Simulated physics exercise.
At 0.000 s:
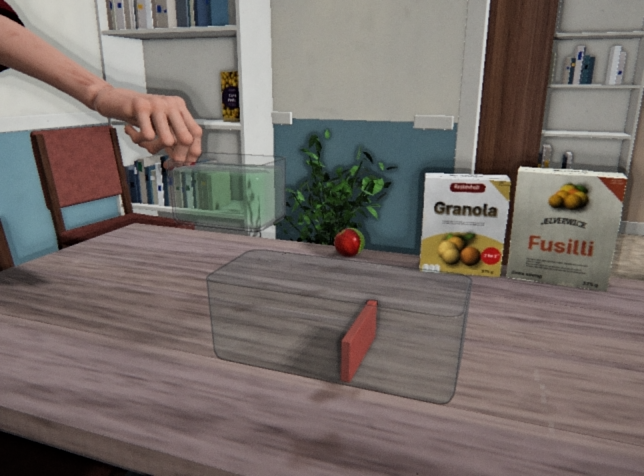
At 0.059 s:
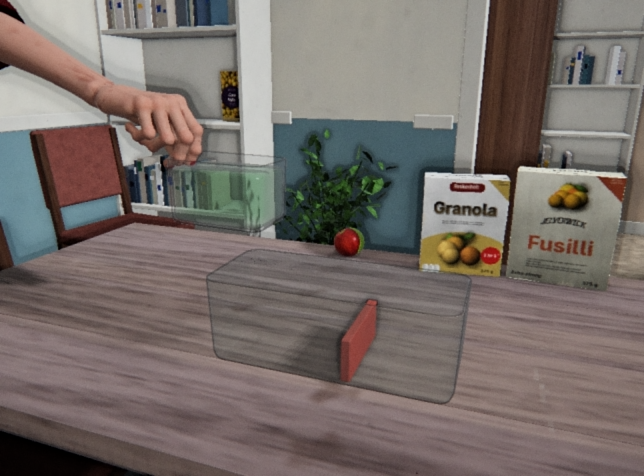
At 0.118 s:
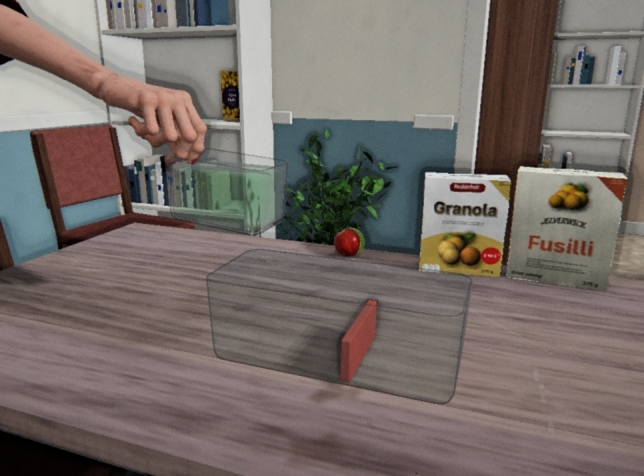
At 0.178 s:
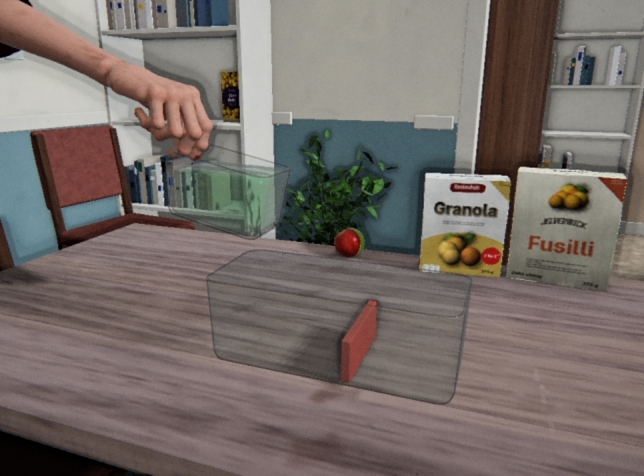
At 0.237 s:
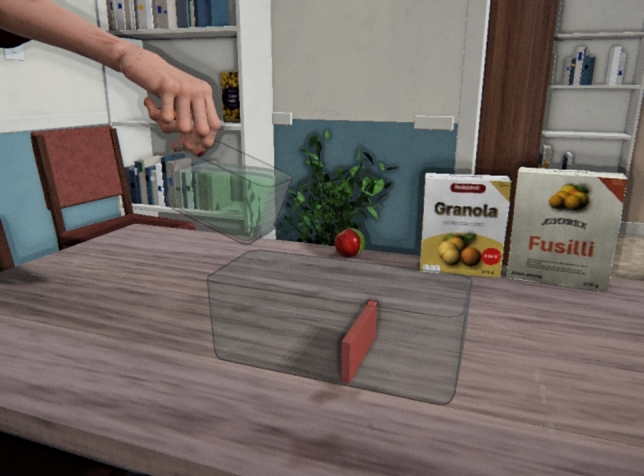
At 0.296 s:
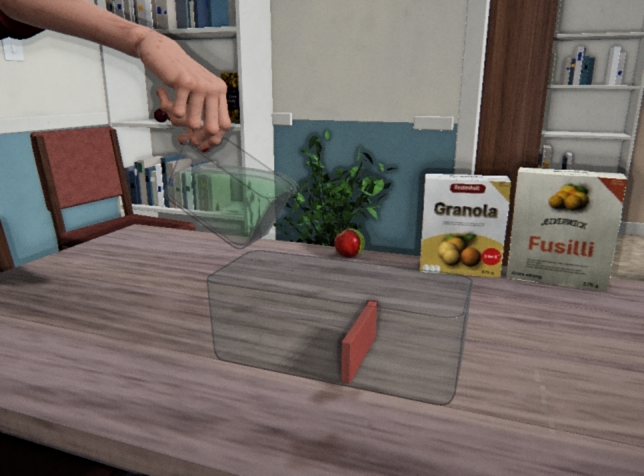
A hand reaching in from the upper left holds a small clear container of green-tinted liquid level, then tilts it gradually down toward the right while shifting slightly rightward. Below it, a long transparent basin with a low red wall across its floor sits on a wooden table. A steady view across the room shows a red tomato-like object, a leafy plant, two food boxes at right, chairs and bookshelves.
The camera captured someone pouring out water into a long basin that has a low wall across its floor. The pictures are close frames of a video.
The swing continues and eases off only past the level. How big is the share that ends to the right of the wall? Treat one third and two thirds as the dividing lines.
The amount right of the wall is going to stop below one third.
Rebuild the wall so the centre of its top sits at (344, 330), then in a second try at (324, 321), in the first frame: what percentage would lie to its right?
Record: Case 1 near 15 %, case 2 near 45 %.
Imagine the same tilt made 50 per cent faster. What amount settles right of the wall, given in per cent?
It comes to some 10 per cent.
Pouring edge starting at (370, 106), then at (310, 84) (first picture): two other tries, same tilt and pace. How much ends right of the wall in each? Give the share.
In turn 85 and 65 in a hundred.
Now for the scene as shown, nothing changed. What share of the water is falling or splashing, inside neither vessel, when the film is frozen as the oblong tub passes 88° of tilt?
I'd say some 30 per cent of it.
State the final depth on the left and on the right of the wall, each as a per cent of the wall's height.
Some 50 per cent left and 0 right.
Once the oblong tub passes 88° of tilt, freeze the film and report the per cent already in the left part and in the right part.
On the left 40 %, on the right 0 %.
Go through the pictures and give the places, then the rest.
In the first frame, it leans 0°; its right rim is at (274, 163); the water meets the walls at (188, 166) and (275, 172); the long basin's rim runs from (229, 264) to (468, 297); the wall's top is at (361, 321).
In the second frame, it leans 1°; its right rim is at (275, 164); the water meets the walls at (188, 165) and (275, 172).
In the third frame, it leans 5°; its right rim is at (277, 168); the water meets the walls at (190, 164) and (277, 173).
In the fourth frame, it leans 12°; its right rim is at (279, 175); the water meets the walls at (191, 166) and (279, 174).
In the fifth frame, it leans 20°; its right rim is at (281, 184); the water meets the walls at (192, 167) and (283, 177); 1 per cent is over the edge.
In the sixth frame, it leans 30°; its right rim is at (282, 195); the water meets the walls at (188, 171) and (285, 186); 4 per cent is over the edge.
A moment on, the oblong tub is tipped on its side and 32 per cent is still to pour, 40 is left of the wall and 0 right of it.
Next, the oblong tub is tipped right over and 7 per cent is still to pour, 86 is left of the wall and 2 right of it.
Then the oblong tub is tipped right over and 1 per cent is still to pour, 93 is left of the wall and 5 right of it.
Later the oblong tub is tipped right over and 0 per cent is still to pour, 94 is left of the wall and 5 right of it.
In the end 94 per cent lies left of the wall, 5 right of it and 1 outside.
